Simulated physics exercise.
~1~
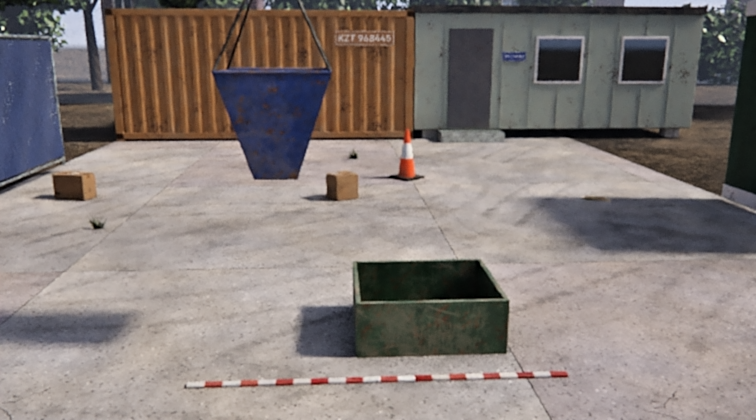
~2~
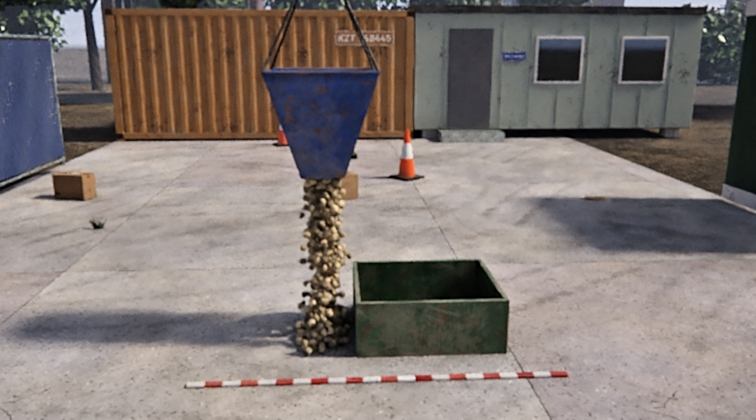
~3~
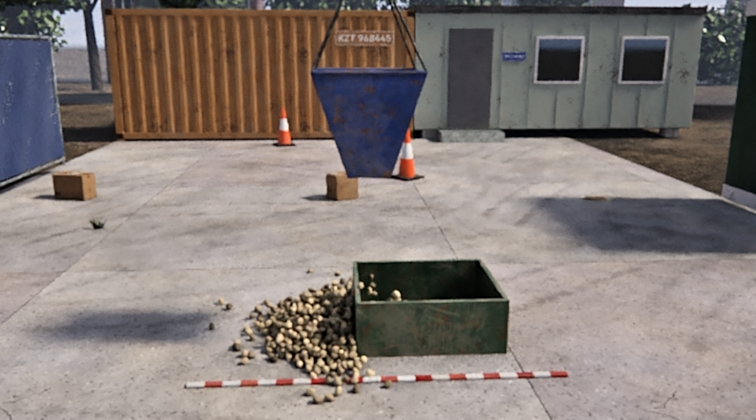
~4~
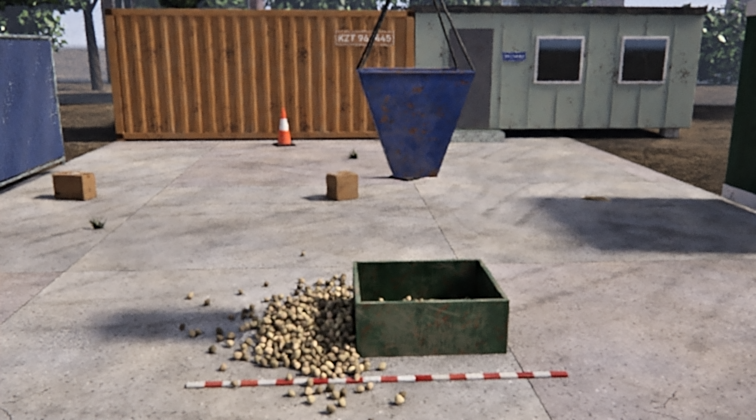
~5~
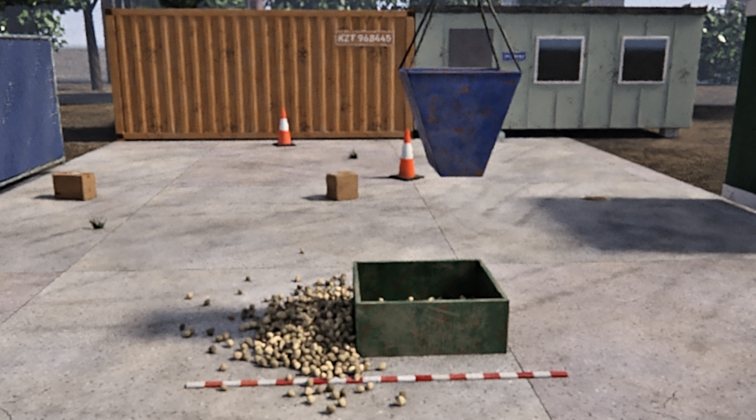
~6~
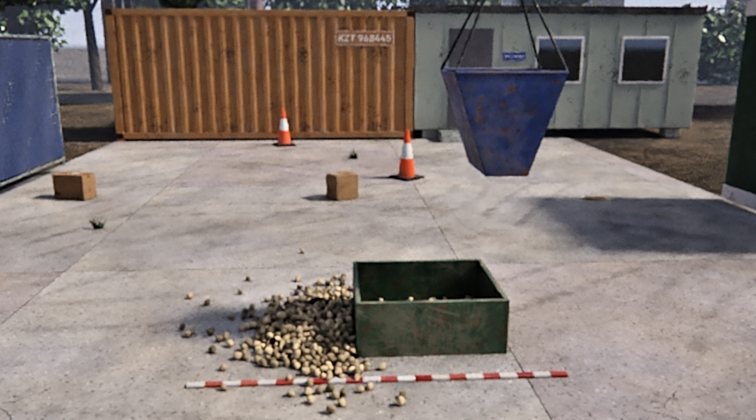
A blue skip moving right drops round stones, mostly left of the green bin.
